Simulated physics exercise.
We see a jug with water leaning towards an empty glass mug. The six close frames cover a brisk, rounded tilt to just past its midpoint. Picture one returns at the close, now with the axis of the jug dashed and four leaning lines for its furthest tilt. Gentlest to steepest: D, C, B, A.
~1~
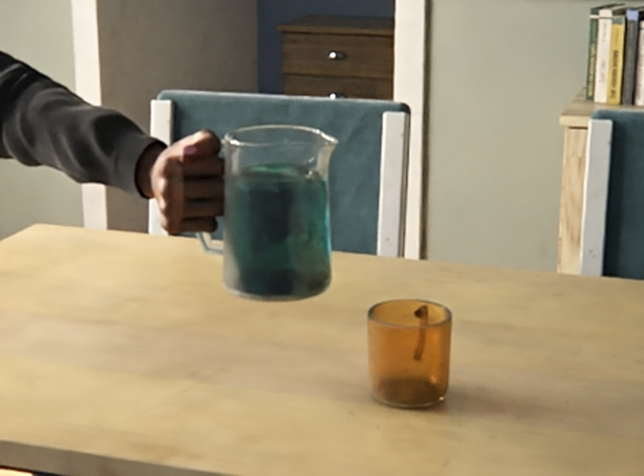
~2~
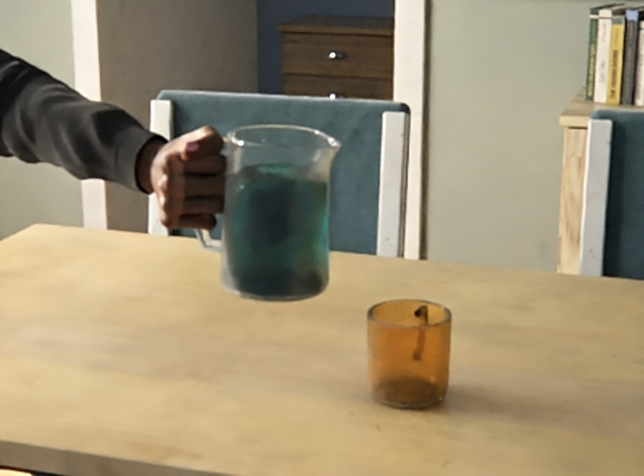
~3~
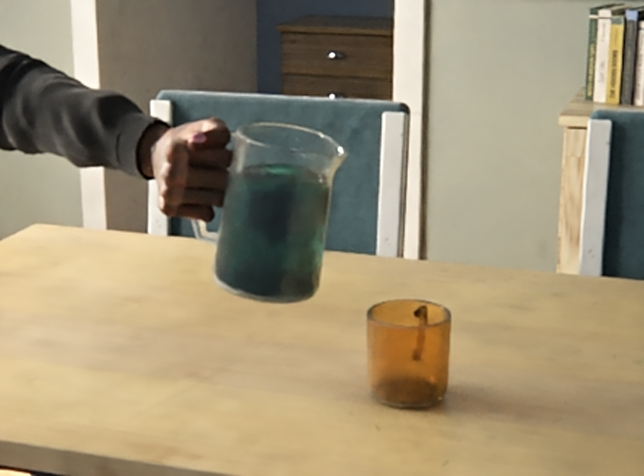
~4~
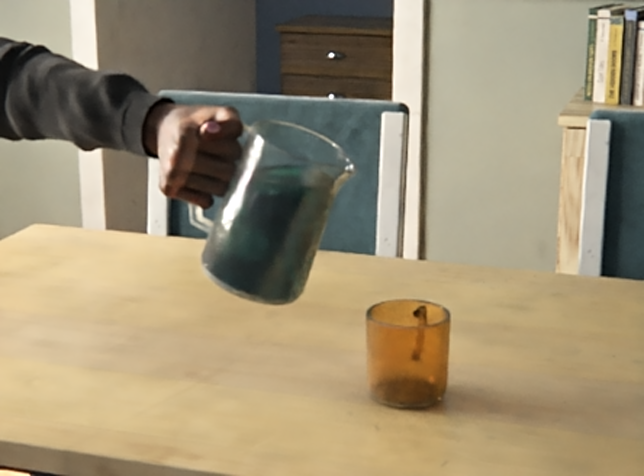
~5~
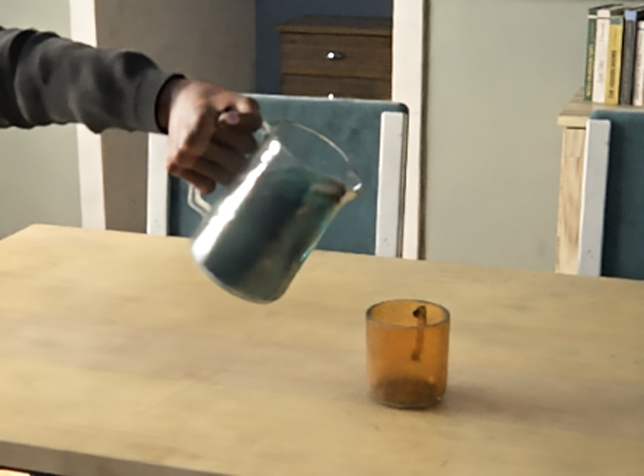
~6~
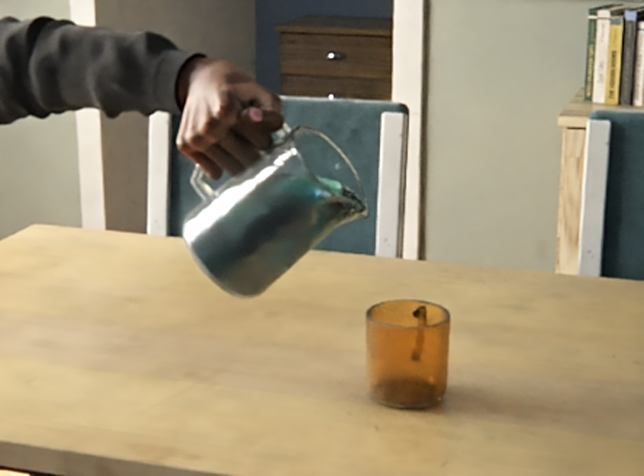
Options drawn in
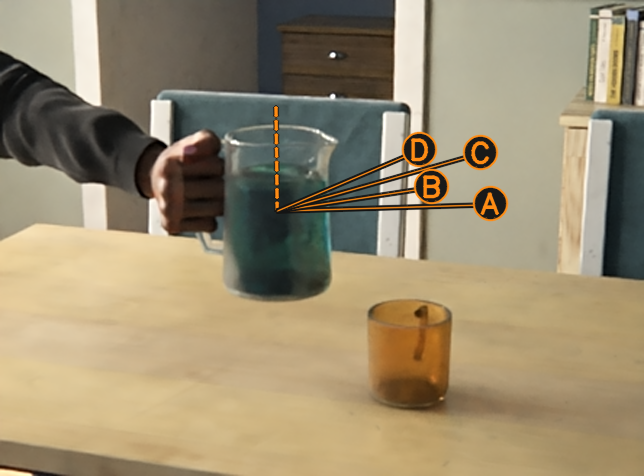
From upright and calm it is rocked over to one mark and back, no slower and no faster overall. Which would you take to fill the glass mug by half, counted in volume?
Use tilt D.
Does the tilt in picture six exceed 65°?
No, it does not.
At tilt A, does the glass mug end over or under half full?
Over.
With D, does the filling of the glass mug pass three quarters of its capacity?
No, it does not.
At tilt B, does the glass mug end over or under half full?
Over half.
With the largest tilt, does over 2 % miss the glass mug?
Yes.
In orange, A at (473, 205); B at (415, 189); C at (464, 157); D at (404, 156).
Choosing A, the glass mug ends with about 79 % of what it can hold; 20 % of the water is spilt.
Choosing B, the glass mug ends with about 74 % of what it can hold; 11 % of the water is spilt.
Choosing C, the glass mug ends with about 67 % of what it can hold; 3 % of the water is spilt.
Choosing D, the glass mug ends with about 49 % of what it can hold.
